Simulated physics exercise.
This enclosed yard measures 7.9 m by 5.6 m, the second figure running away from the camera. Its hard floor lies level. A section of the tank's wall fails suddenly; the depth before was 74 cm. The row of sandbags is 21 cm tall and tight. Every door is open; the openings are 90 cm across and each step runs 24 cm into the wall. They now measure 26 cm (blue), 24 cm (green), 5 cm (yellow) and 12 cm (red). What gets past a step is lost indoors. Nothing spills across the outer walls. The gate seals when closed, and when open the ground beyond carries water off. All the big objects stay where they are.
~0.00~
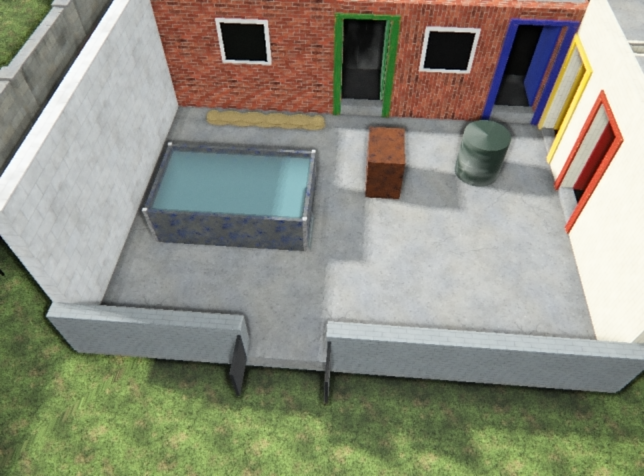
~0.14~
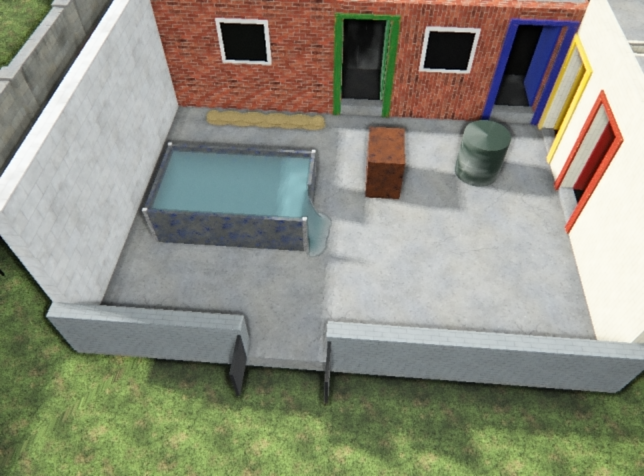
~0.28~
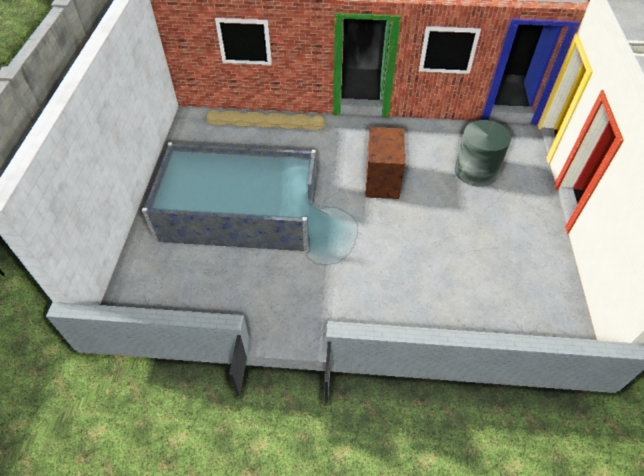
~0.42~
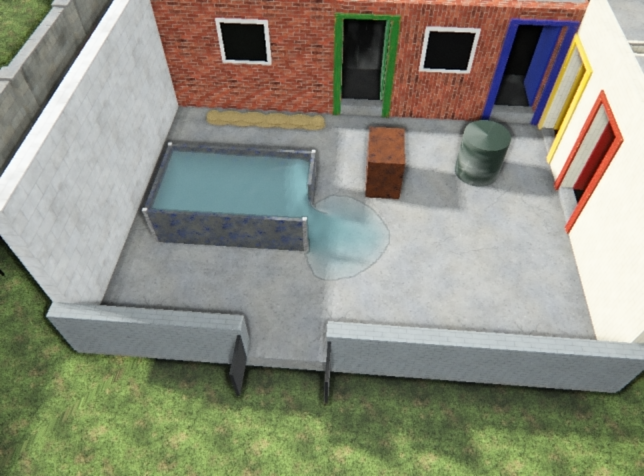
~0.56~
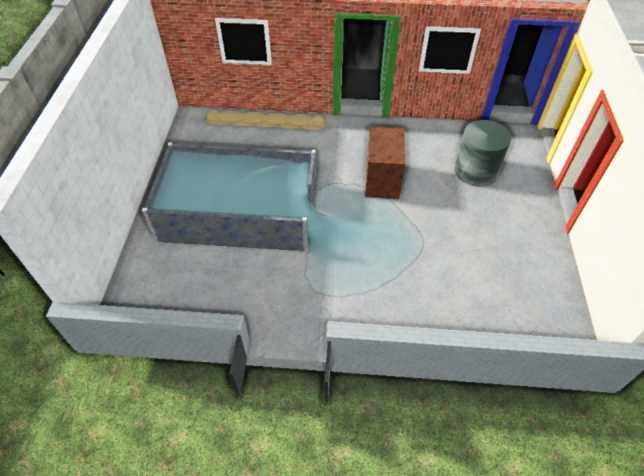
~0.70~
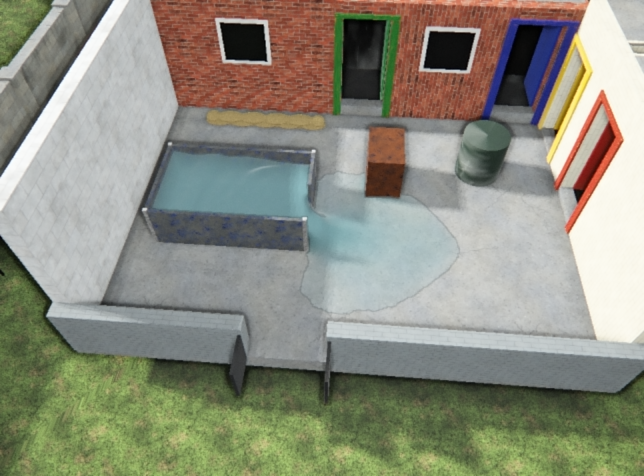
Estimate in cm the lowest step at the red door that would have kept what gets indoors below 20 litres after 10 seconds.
Close to 19 cm is just enough.
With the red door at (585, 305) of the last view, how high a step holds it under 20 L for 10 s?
Roughly 21 cm.
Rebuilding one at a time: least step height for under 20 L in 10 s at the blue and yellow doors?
About 14.0 cm at blue and 11.5 cm at yellow.
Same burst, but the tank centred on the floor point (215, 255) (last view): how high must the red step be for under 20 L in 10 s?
Some 11.5 cm.
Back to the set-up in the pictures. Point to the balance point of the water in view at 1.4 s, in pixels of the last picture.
At about (282, 222).
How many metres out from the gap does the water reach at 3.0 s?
Roughly 5.6 m.
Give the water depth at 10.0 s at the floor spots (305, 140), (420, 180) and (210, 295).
Roughly 3, 7 and 2 cm, in turn.
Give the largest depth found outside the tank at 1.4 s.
About 38 cm.
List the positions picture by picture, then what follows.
The first picture shows still water, 74 cm deep, in the tank at (234, 183); the red door at (583, 170) is dry.
In the second picture, the front is at (327, 226), 0.4 m from the gap at (306, 221); 0.2 m2 of floor is wet, 74 cm left at the back.
In the third picture, water pours out at (306, 223) and has run 0.8 m, to (353, 235); about 11 cm deep outside, 74 cm at the back.
In the fourth picture, water pours out at (306, 224) and has run 1.4 m, to (383, 245); about 7 cm deep outside, 74 cm at the back.
In the fifth picture, the front is at (417, 247), 2.0 m from the gap at (306, 223); 3.3 m2 of floor is wet, 74 cm left at the back.
In the sixth picture, the gap is at (306, 223), the front 2.6 m out at (452, 255); the back of the tank holds 74 cm; the red door at (583, 170), 4.8 m from the gap, is still 2.3 m from the nearest water.
After 1.4 s water covers 35 % of the floor, deepest (38 cm) near (319, 236); it has not reached the red door.
After 3.0 s water covers 45 % of the floor, deepest (32 cm) near (583, 366); 24 cm at the red door, 45 litres in over its 12 cm step.
After 10.0 s water covers 90 % of the floor, deepest (15 cm) near (179, 106); 8 cm at the red door, 112 litres in over its 12 cm step.
At the red door as built, the water arrived by 1.7 s and peaked near 26 cm at 2.6 s.
With a step of 17.5 cm, 33 litres would have come in within the 10 s; with 24 cm, 2 litres. So under 20 litres takes about 19 cm.
